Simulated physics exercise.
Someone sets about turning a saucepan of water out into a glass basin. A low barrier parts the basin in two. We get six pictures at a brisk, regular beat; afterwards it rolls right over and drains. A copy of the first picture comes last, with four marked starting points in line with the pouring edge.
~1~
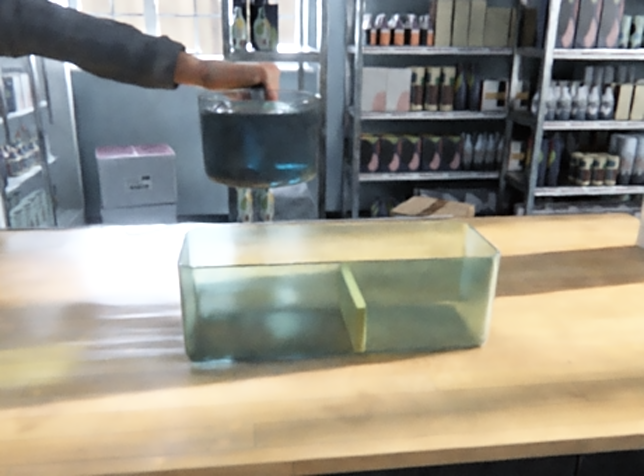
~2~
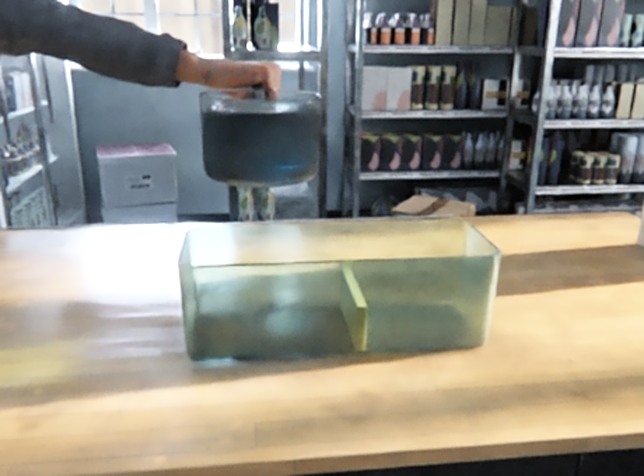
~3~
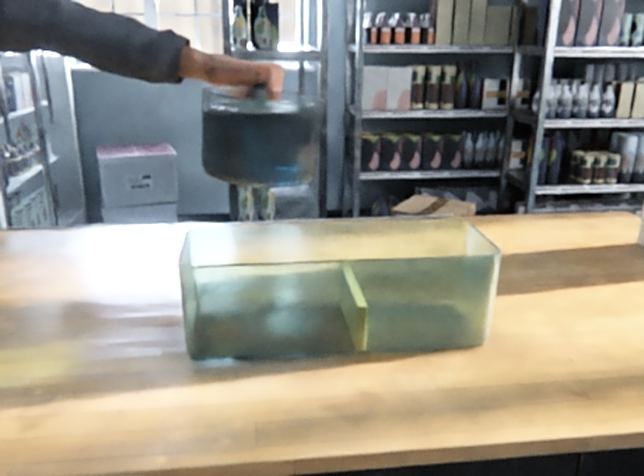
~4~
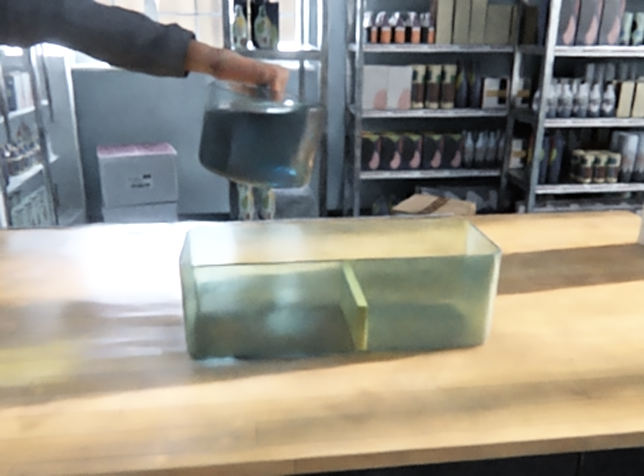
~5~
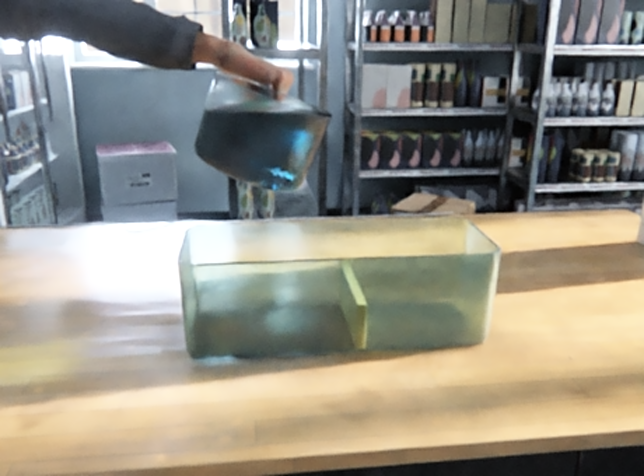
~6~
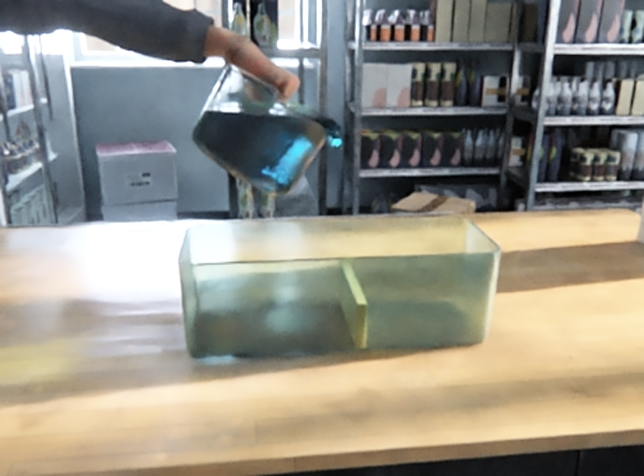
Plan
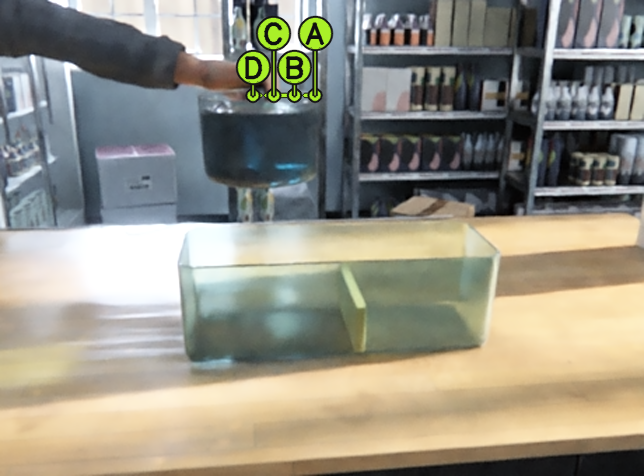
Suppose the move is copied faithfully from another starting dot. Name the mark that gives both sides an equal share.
Spot B does it best.
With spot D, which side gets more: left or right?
The left one.
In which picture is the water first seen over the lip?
Picture 5.
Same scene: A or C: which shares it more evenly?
A.
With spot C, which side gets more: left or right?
The left one.
On the marked copy, A at (315, 95); B at (294, 95); C at (273, 95); D at (253, 95).
With A, about 29 % ends left of the wall and 70 % right of it.
With B, about 51 % ends left of the wall and 48 % right of it.
With C, about 79 % ends left of the wall and 19 % right of it.
With D, about 96 % ends left of the wall and 3 % right of it.
